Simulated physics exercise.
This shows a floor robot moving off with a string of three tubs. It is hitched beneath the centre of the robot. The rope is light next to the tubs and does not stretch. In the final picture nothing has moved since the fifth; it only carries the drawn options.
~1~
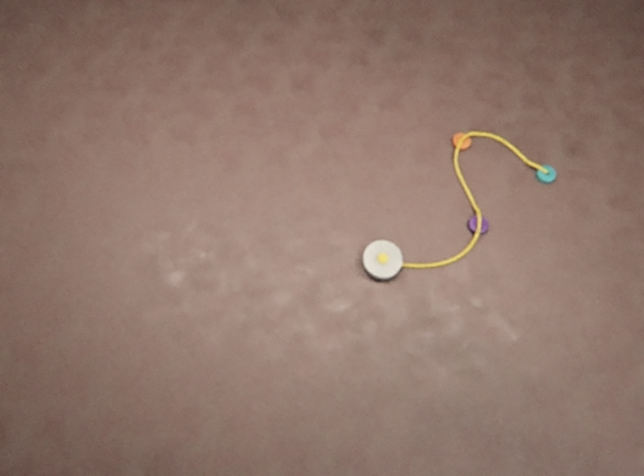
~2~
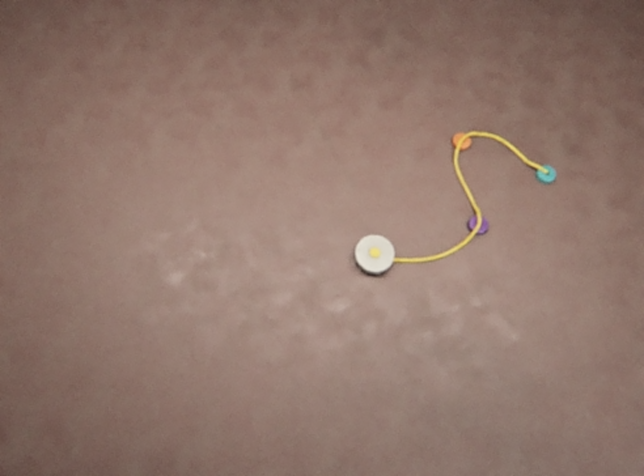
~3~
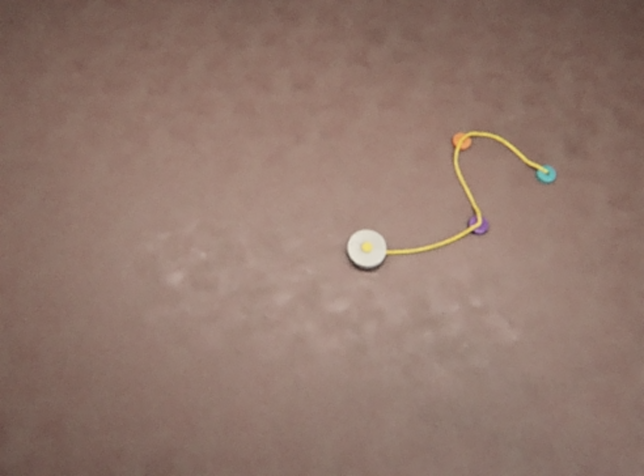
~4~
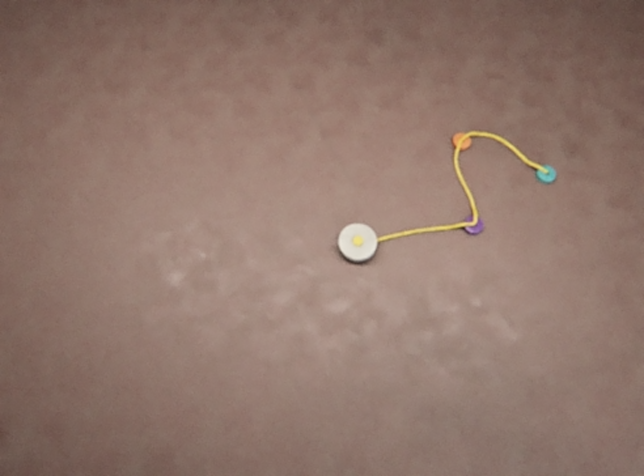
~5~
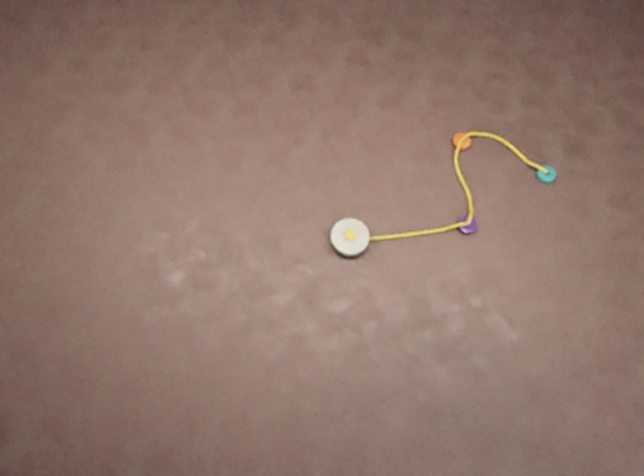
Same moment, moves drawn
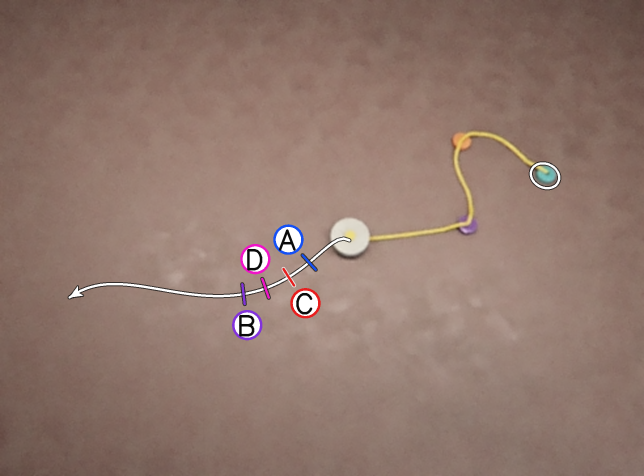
A round white robot crept up and to the left, pulling its yellow string straighter until the purple tub started sliding left too, while the orange and turquoise tubs stayed still.
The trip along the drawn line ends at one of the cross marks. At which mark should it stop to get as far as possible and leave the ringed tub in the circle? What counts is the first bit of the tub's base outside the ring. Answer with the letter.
At D, and not beyond.
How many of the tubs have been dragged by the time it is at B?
Three.
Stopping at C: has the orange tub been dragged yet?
Yes.
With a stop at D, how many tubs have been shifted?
Two.
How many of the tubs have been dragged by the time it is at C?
Two.
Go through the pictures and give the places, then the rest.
The first frame shows turquoise tub (546, 174); orange tub (462, 141); purple tub (478, 225).
The second frame shows robot (374, 255); turquoise tub (546, 174).
The third frame shows robot (367, 250); purple tub (478, 225).
The fourth frame shows robot (358, 243); purple tub (474, 225); orange tub (462, 141).
The fifth frame shows robot (350, 238); purple tub (467, 225); orange tub (462, 141); turquoise tub (546, 174).
On the marked copy, A at (309, 262); B at (244, 294); C at (289, 277); D at (266, 288); the ring at (545, 176); the route from (350, 240) via (214, 296) to (69, 298).
Following D. Soon after the start, robot (321, 250); turquoise tub (546, 174); orange tub (462, 141); purple tub (435, 222).
Later, robot (292, 273); turquoise tub (546, 174); orange tub (456, 151); purple tub (394, 214).
In the end, robot (265, 286); turquoise tub (545, 174); orange tub (443, 170); purple tub (367, 224); the ringed tub at the far end is still in its ring.
As for the rest, A is safe but short; B drags the last tub to (535, 174); C is safe but short.
